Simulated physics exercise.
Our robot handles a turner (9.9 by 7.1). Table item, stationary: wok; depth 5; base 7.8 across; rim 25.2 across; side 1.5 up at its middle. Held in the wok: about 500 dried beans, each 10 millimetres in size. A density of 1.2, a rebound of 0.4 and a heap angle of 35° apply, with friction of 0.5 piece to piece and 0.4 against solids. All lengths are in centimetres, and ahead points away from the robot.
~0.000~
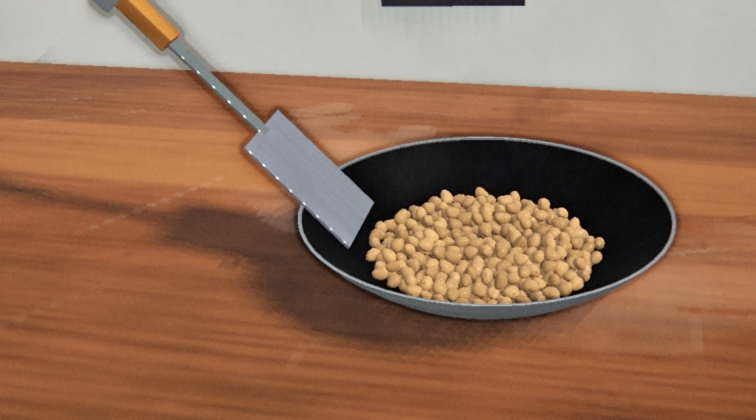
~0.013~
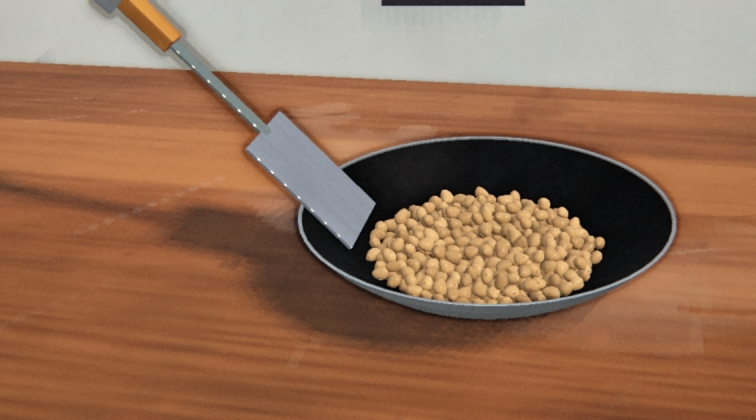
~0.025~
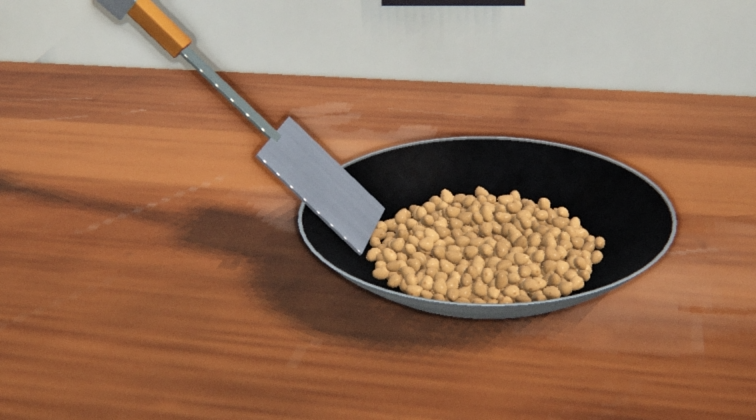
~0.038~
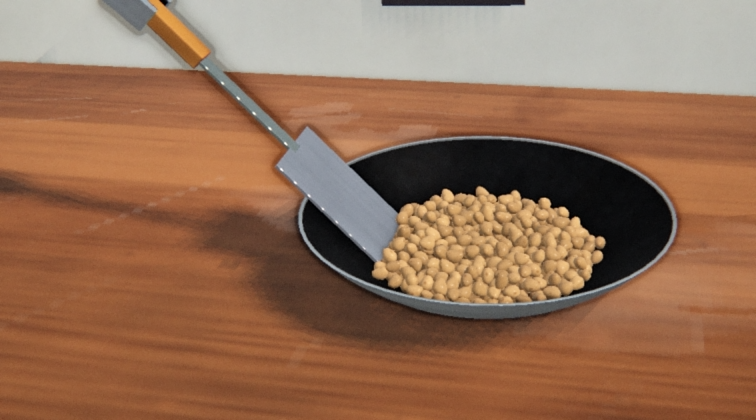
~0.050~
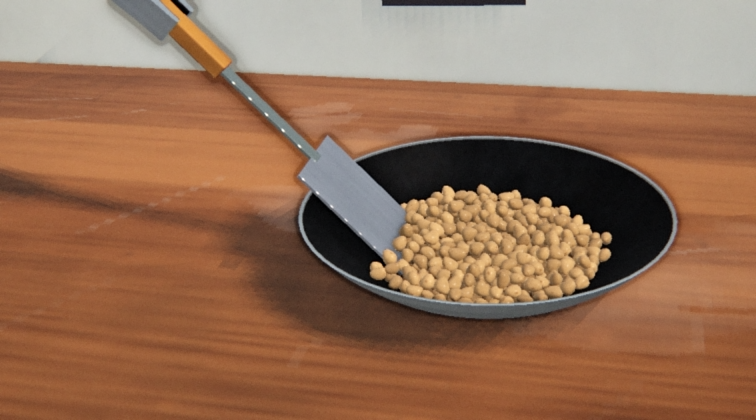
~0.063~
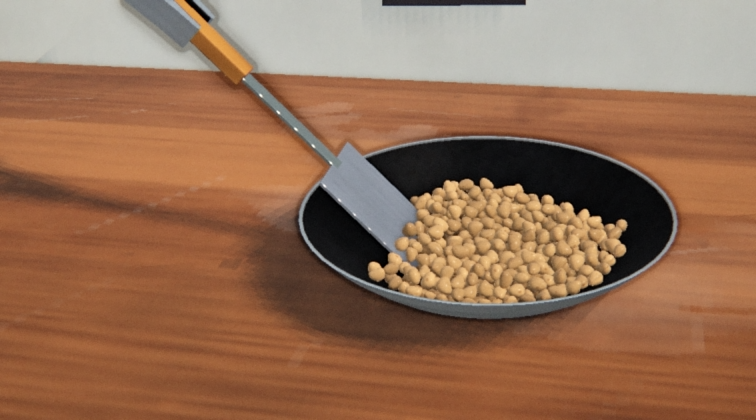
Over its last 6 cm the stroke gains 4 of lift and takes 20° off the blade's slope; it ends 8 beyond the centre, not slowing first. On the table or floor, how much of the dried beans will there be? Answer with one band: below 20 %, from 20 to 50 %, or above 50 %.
From 20 to 50 %.
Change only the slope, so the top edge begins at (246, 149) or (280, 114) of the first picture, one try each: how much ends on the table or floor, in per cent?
About 40 and 40 per cent.
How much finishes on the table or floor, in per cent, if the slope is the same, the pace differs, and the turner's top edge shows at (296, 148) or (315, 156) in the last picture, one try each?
First try about 15 %, second try about 20 %.
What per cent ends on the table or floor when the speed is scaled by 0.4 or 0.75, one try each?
Estimates in order: 10 per cent, 20 per cent.
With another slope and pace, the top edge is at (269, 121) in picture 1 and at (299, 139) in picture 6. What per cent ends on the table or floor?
About 10 per cent.
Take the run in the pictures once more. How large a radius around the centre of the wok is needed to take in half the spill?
Close to 30 cm from the centre.
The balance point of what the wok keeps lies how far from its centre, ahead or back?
Roughly 3.5 centimetres ahead.
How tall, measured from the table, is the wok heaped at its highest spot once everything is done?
Peak at rest, approximately 5.0 centimetres.
After 0.09 s, sloping 45°, highest piece 6 above the table; 504 in the wok.
After 0.13 s, sloping 39°, highest piece 7 above the table; 499 in the wok, 5 on the blade or in flight.
After 0.34 s, sloping 25°, highest piece 16 above the table; 327 in the wok, 102 on the table or floor, 75 on the blade or in flight.
After 1.39 s, sloping 25°, highest piece 5 above the table; 327 in the wok, 177 on the table or floor.
In the end, 327 in the wok, 177 on the table or floor. That is 35 % on the table or floor.
